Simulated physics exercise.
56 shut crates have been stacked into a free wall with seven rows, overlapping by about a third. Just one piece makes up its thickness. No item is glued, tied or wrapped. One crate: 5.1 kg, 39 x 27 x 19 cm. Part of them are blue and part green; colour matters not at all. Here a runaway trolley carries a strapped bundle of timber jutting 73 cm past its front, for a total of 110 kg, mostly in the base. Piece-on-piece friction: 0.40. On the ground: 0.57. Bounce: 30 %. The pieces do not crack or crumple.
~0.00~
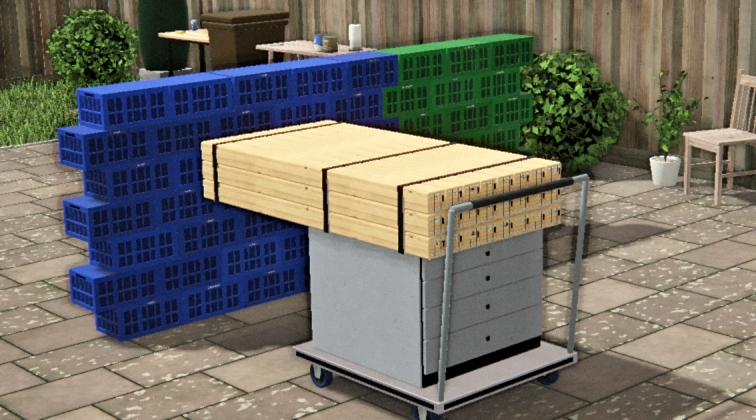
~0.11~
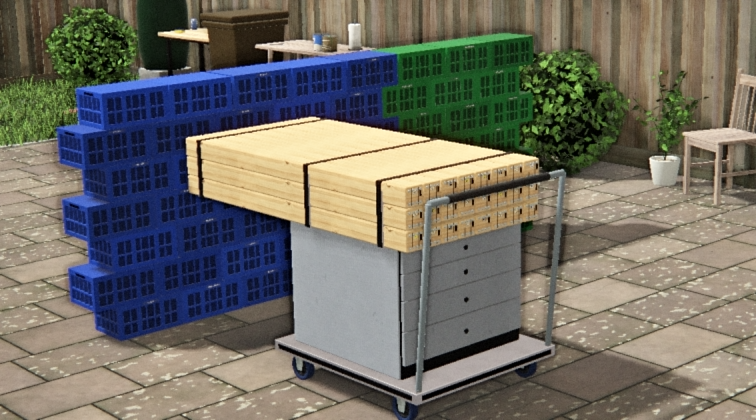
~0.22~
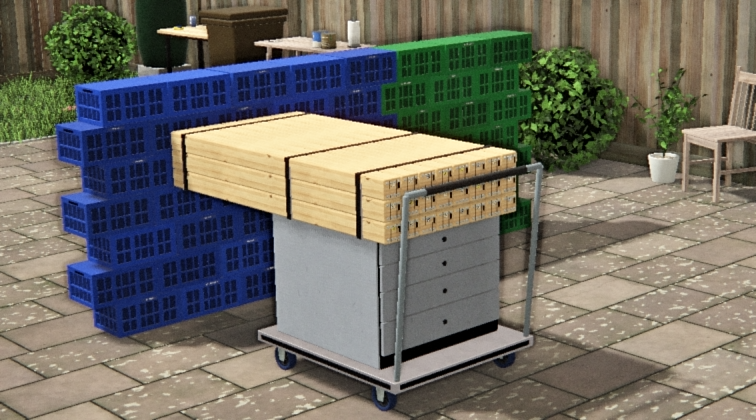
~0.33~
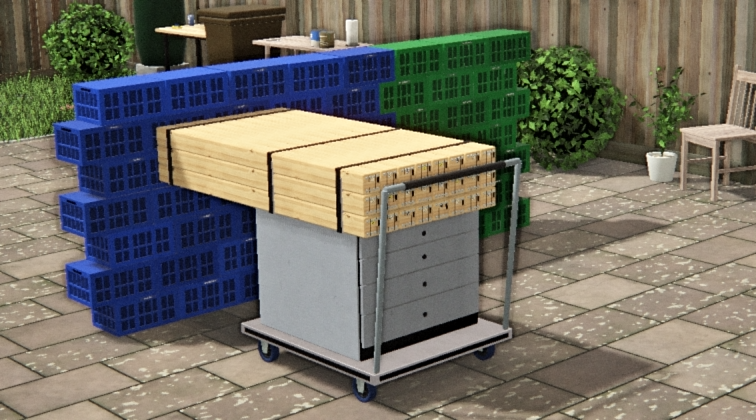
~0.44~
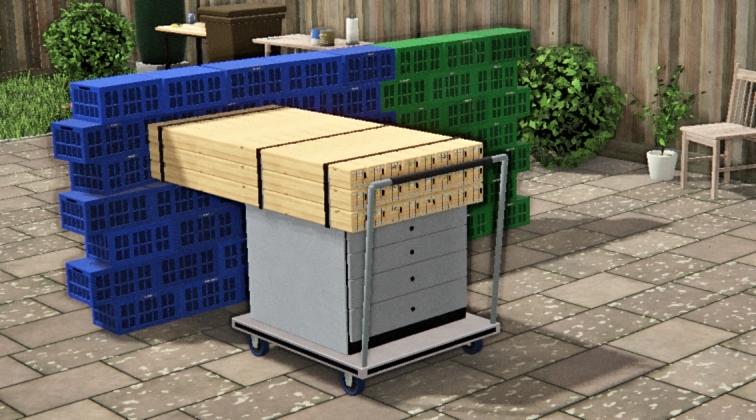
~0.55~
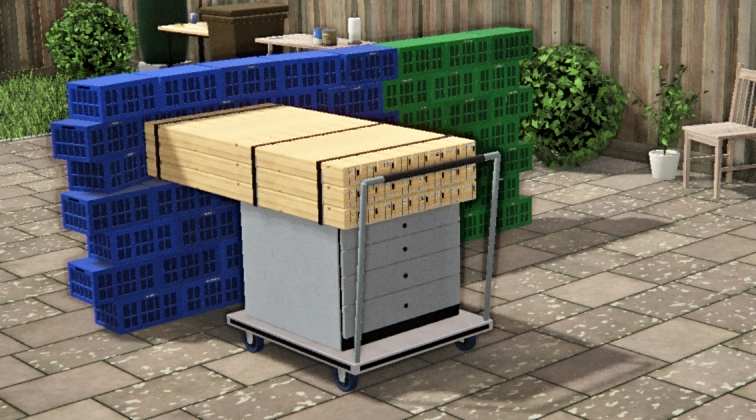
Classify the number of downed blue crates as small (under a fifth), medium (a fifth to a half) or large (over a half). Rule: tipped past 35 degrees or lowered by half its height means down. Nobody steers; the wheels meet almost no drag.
It is medium.
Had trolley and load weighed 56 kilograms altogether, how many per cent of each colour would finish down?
For green it's 0, for blue it's 0 in a hundred.
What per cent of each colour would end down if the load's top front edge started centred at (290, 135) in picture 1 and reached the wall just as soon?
Down at the end: Green 0 per cent, blue 30 per cent.
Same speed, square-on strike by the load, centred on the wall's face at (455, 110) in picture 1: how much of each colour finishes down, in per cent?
The green ones would be 40 per cent down and the blue ones 0 per cent.
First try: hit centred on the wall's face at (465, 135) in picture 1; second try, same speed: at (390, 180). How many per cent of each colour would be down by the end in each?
You'd get green at 60 followed by 0, and blue at 10 followed by 0 percent.
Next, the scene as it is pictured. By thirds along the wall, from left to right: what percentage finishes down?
In percent, the thirds read 40 on the left, 10 in the middle and 0 on the right.
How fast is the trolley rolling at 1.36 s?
Roughly 0.0 m/s.
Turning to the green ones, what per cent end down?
For green, 0 per cent end down.
After 0.78 s, load 23 cm past the wall's line, still rolling; none of the 35 blue crates down (0 of 56 in all colours); top blue crate 12° from how it stood.
After 1.10 s, load 23 cm past the wall's line, stopped; 11 of the 35 blue crates down (11 of 56 in all colours); top blue crate 60° from how it stood, 17 cm lower.
After 1.36 s, load 23 cm past the wall's line, stopped; 11 of the 35 blue crates down (11 of 56 in all colours); top blue crate on its side.
In the end (2.7 s), load 23 cm past the wall's line, stopped; 11 of the 35 blue crates down (11 of 56 in all colours); top blue crate upside down; top green crate unmoved. That is 31 per cent. From the last view, middles, top blue crate near (398, 210), top green crate near (408, 58).
